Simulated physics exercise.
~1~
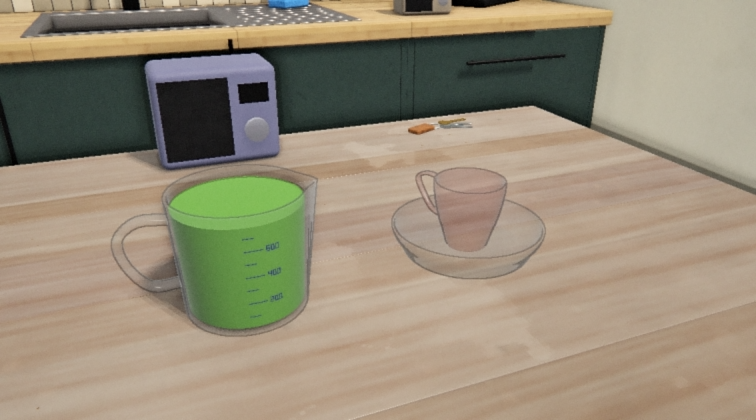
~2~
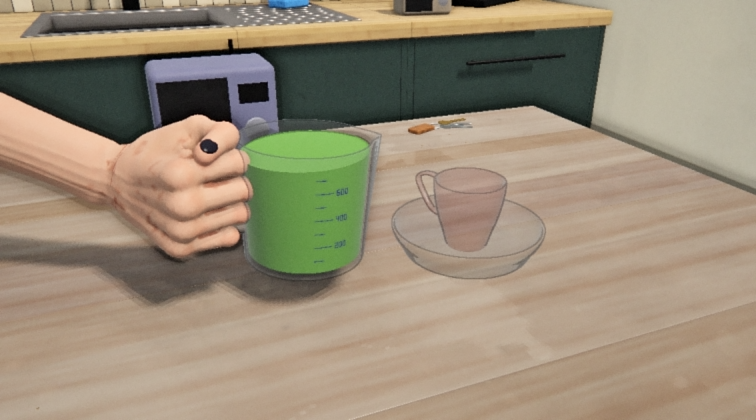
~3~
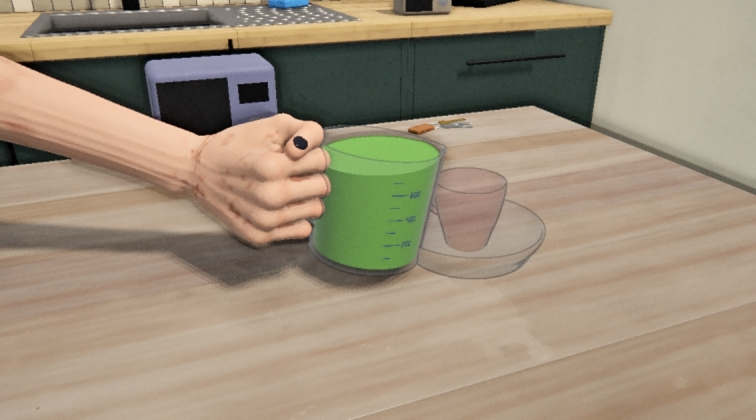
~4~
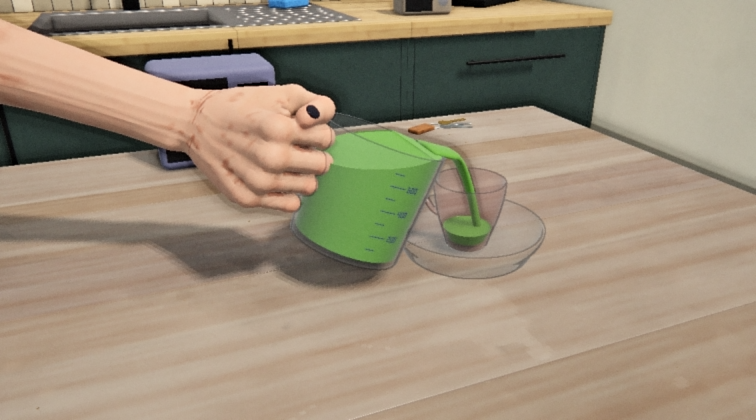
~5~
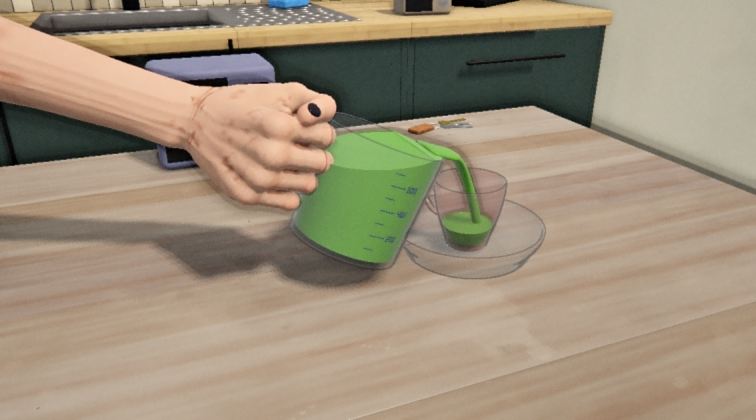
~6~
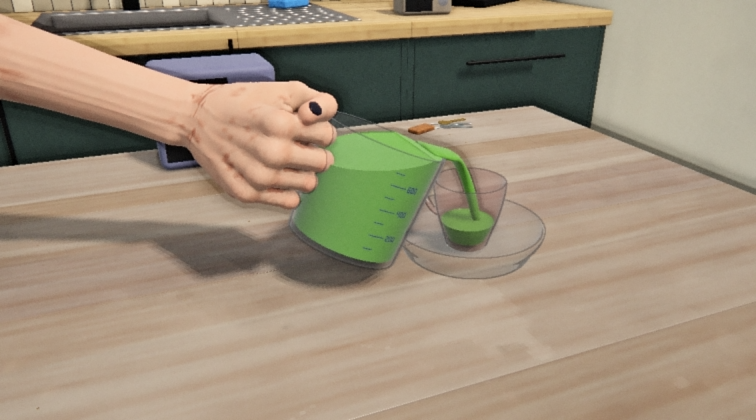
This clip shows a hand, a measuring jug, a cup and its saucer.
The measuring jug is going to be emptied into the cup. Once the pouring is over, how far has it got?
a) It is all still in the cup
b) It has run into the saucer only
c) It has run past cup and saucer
Option c: It has run past cup and saucer.
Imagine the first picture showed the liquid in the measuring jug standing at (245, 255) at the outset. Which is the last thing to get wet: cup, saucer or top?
In that case: Saucer too.
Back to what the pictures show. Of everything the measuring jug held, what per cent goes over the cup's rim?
I reckon close to 80 per cent.
Next, the cup is full to the brim; the saucer is wet, with room to spare.
After that, the cup is full to the brim; the saucer is full and running over.
Finally, the cup is full to the brim; the saucer is full and running over.
